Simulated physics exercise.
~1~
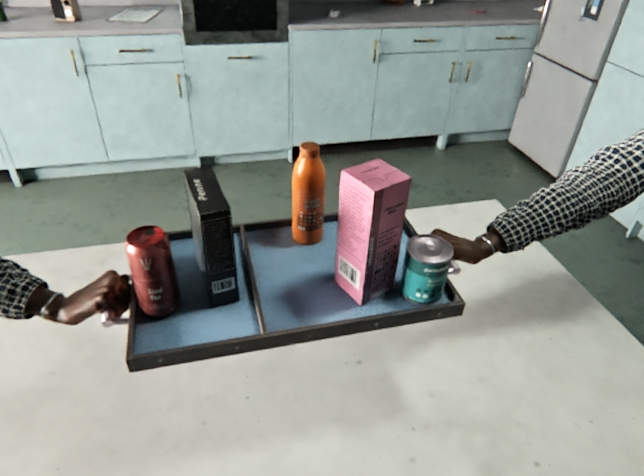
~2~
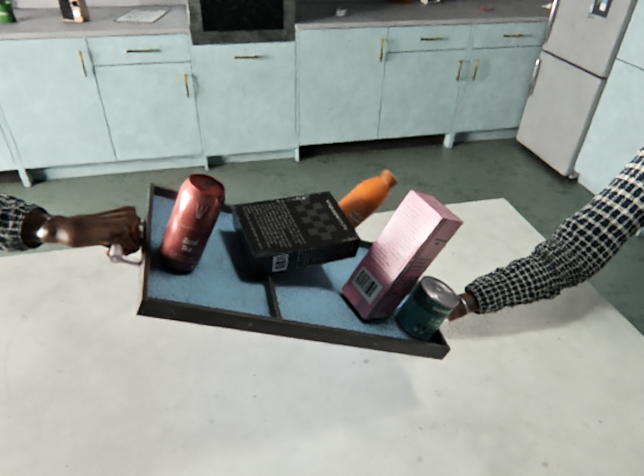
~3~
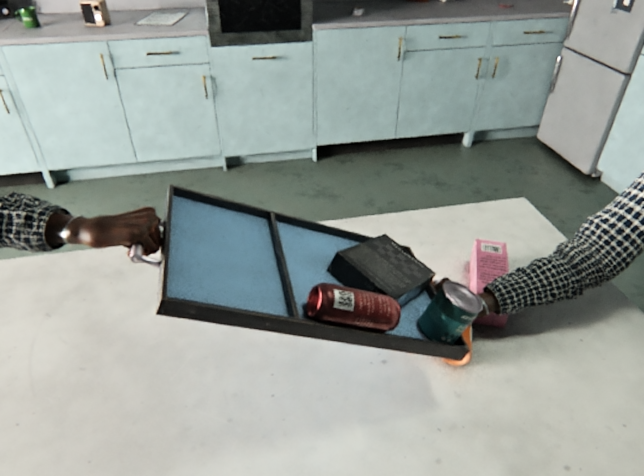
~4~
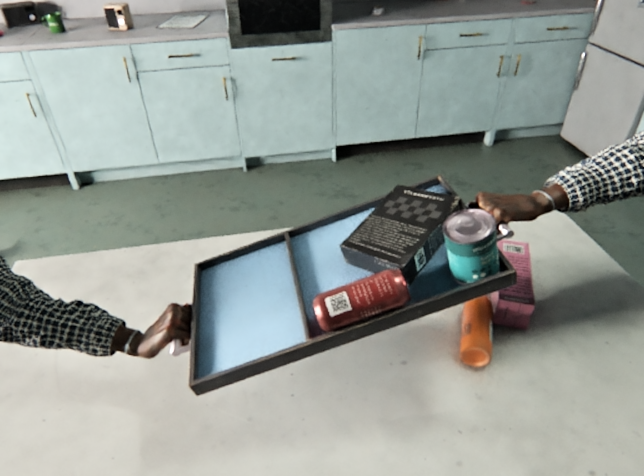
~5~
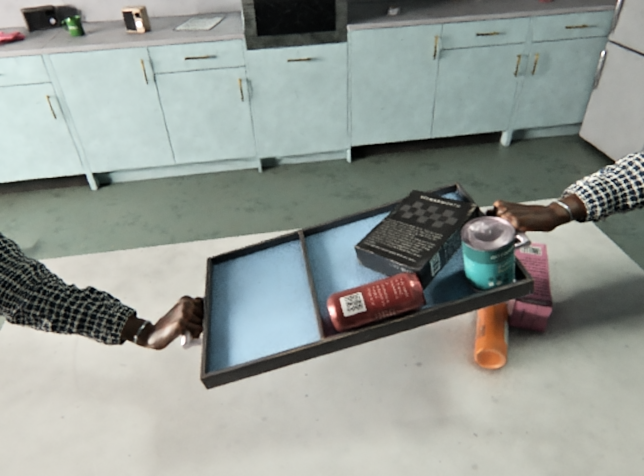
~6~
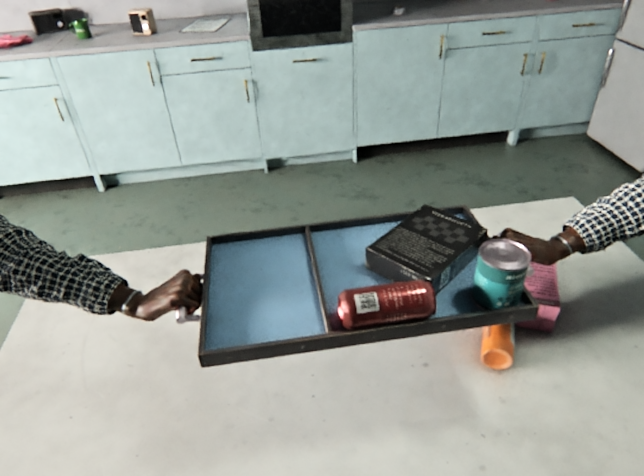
Two hands in checked sleeves hold a dark-rimmed, blue-lined tray above a pale table, seen from slightly above with light blue cabinets behind. It carries a red can and black packet on the left, with an orange bottle, pink carton and turquoise tin towards the right. The right side dips, and the items lean and slide that way. The can and packet cross the bar and lie on their sides, while the bottle and carton fall off. The tray then tilts left and levels, leaving the can, packet and upright tin aboard, with the bottle and carton lying on the table.
